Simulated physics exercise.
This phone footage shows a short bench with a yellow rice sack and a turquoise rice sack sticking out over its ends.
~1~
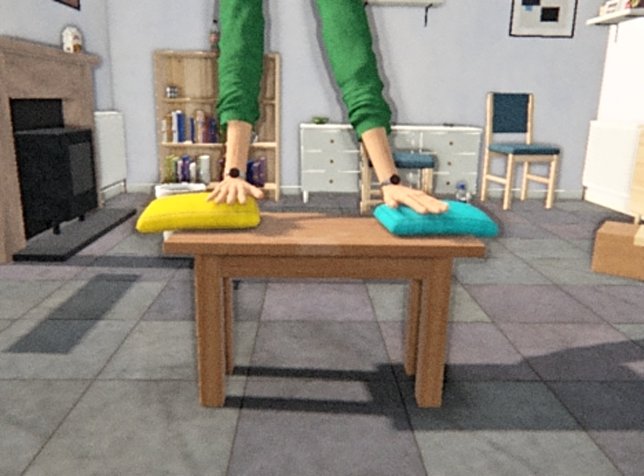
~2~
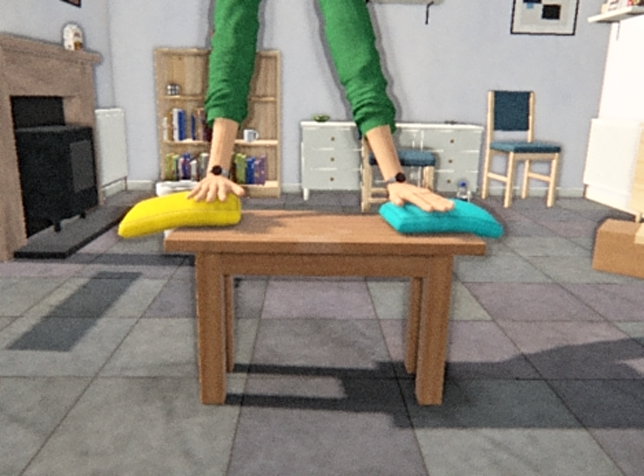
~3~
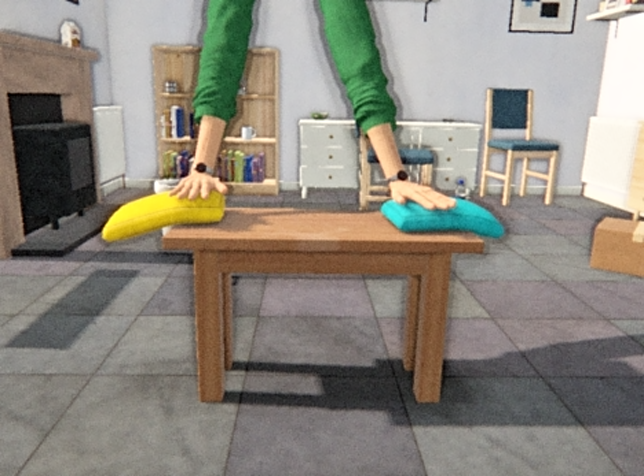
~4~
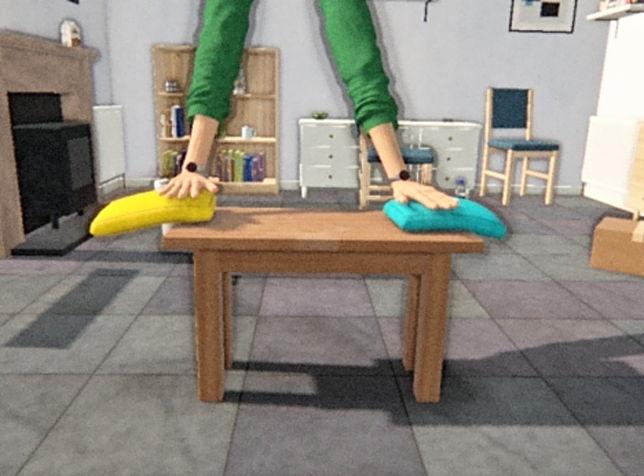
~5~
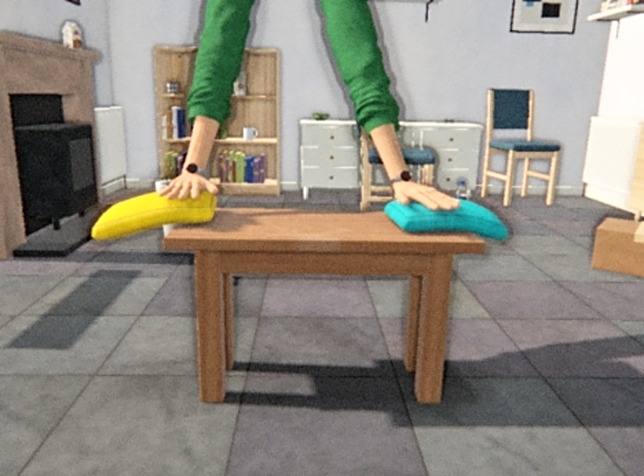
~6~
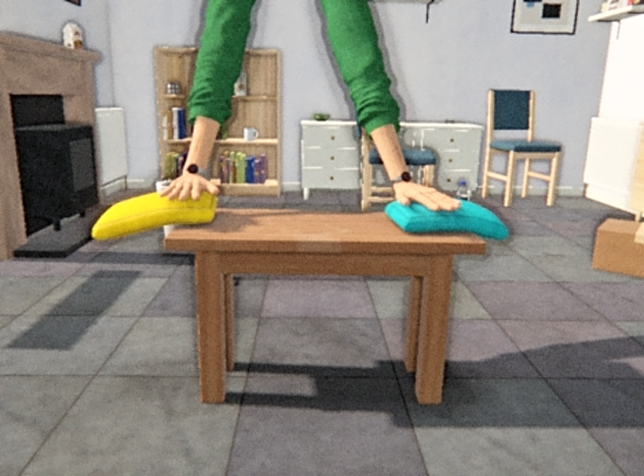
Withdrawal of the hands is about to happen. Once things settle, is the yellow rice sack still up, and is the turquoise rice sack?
Outcome: The yellow rice sack leaves it; the turquoise rice sack never leaves it.
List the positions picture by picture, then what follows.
In the first picture, yellow rice sack tip (145, 222); turquoise rice sack tip (487, 226).
In the second picture, yellow rice sack tip (127, 227); turquoise rice sack tip (491, 227).
In the third picture, yellow rice sack tip (112, 231); turquoise rice sack tip (492, 228).
In the fourth picture, yellow rice sack tip (100, 226); turquoise rice sack tip (495, 228).
In the fifth picture, yellow rice sack tip (102, 230); turquoise rice sack tip (496, 229).
In the sixth picture, yellow rice sack tip (102, 230), well over half past the edge; turquoise rice sack tip (497, 229), about a third past the edge.
Then, 0.26 s later than the last view, yellow rice sack falling near (155, 243); turquoise rice sack at rest.
Then, 0.50 s later than the last view, yellow rice sack on the floor near (142, 346); turquoise rice sack at rest.
Then, 0.76 s later than the last view, yellow rice sack on the floor near (119, 361); turquoise rice sack at rest.
Finally, yellow rice sack on the floor near (117, 366); turquoise rice sack at rest. The yellow rice sack slumps off the end and the turquoise rice sack remains on top.
